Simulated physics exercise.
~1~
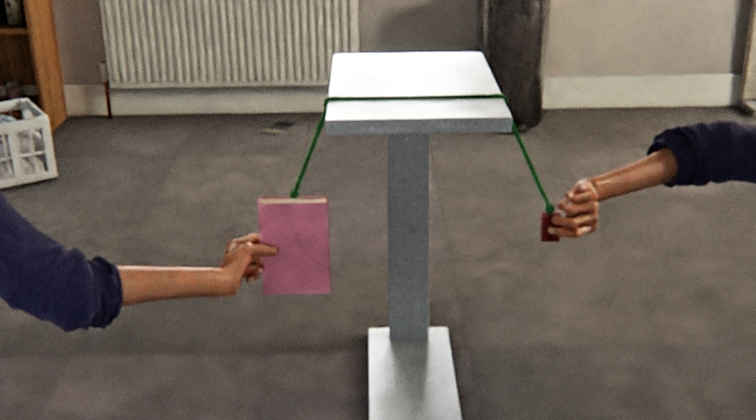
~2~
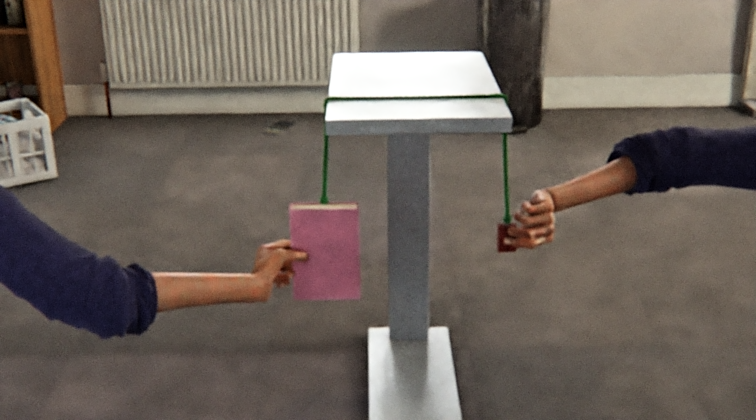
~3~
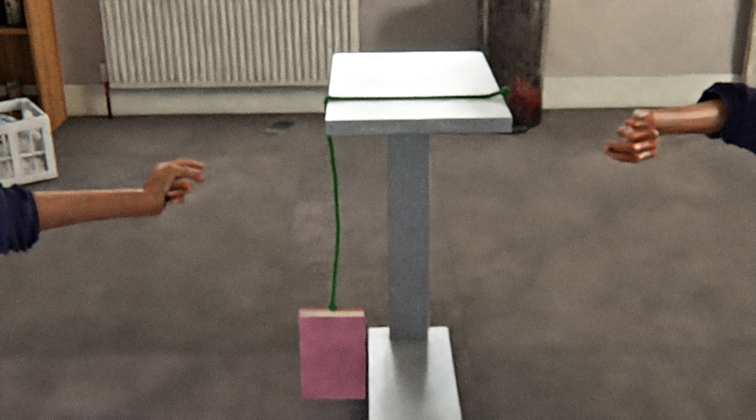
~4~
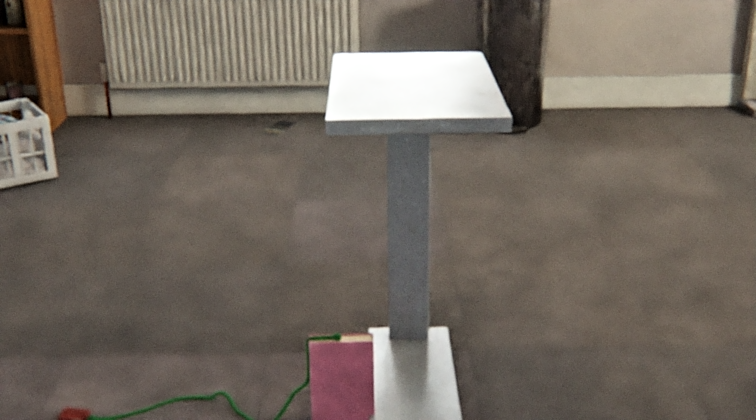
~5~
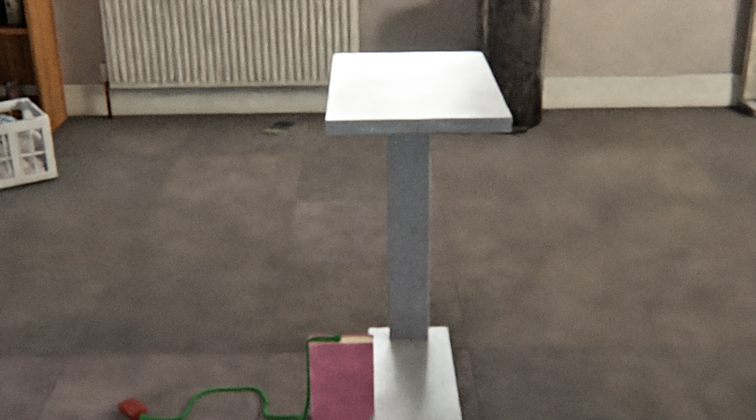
Green cord with a pink book and small red box tied on, released by two hands, dropping leftwards off a table to the floor.
